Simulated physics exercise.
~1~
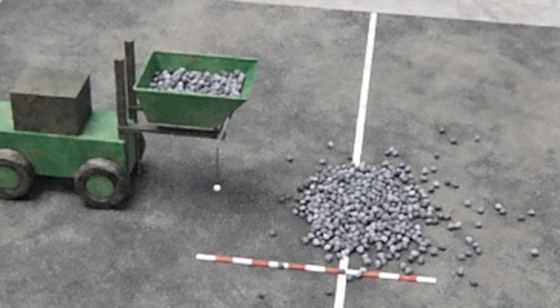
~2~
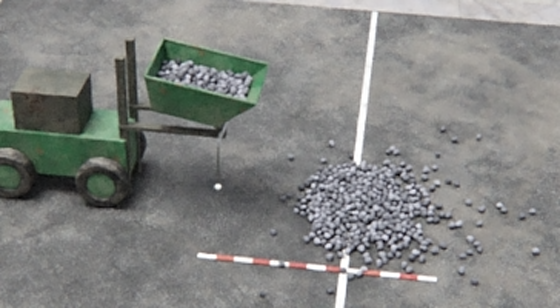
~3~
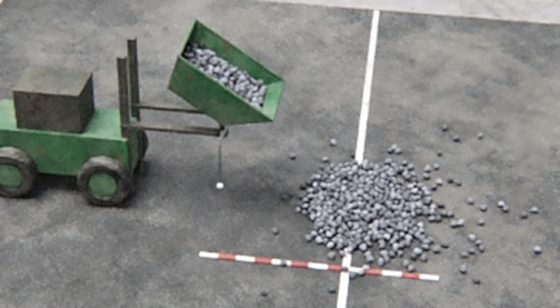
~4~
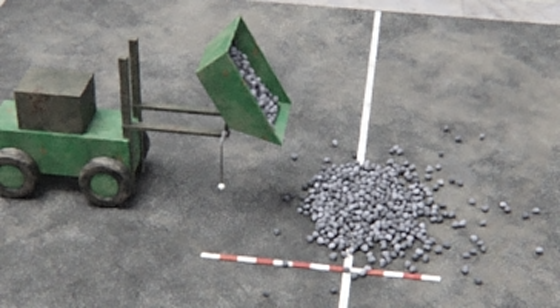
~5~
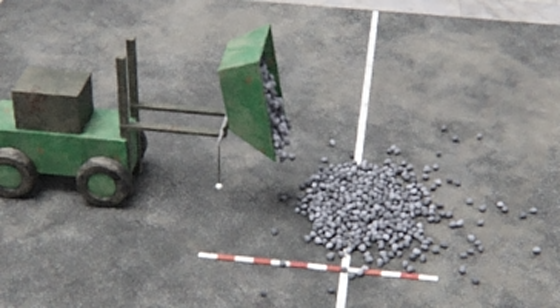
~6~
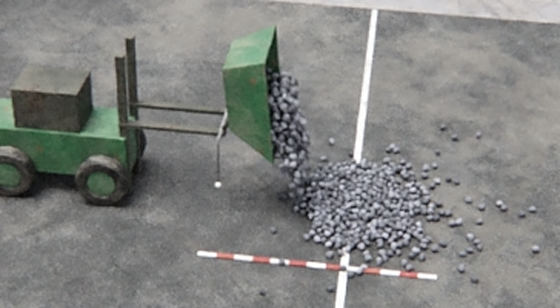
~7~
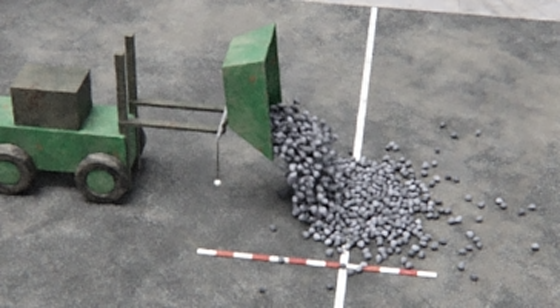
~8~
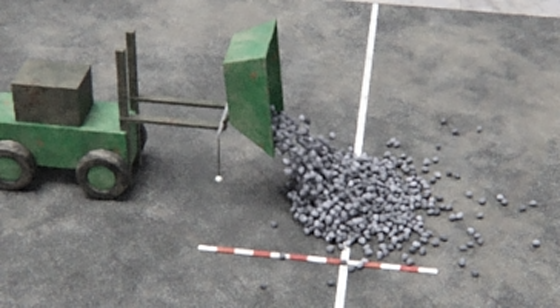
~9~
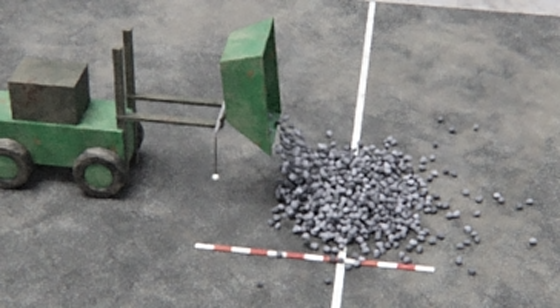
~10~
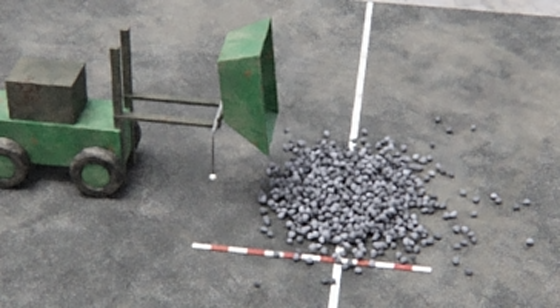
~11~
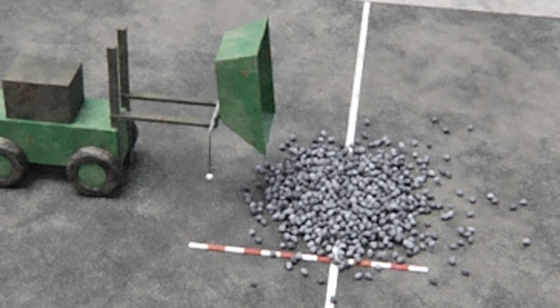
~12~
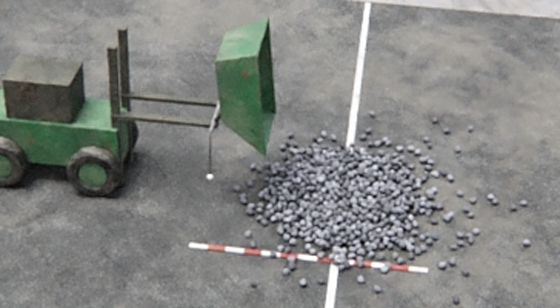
On a flat dark grey floor crossed by a white painted line, seen from above at a slight sway, a green wheeled loader stands at the left, holding a green skip full of grey stones. A loose heap of similar stones already lies across the line, with a red and white striped staff in front. The skip tips steadily to the right until it is nearly upright. Stones pour from its lower lip onto the near side of the heap, which spreads leftward and grows. The skip empties and stays tipped, and the broadened pile rests on both sides of the line.
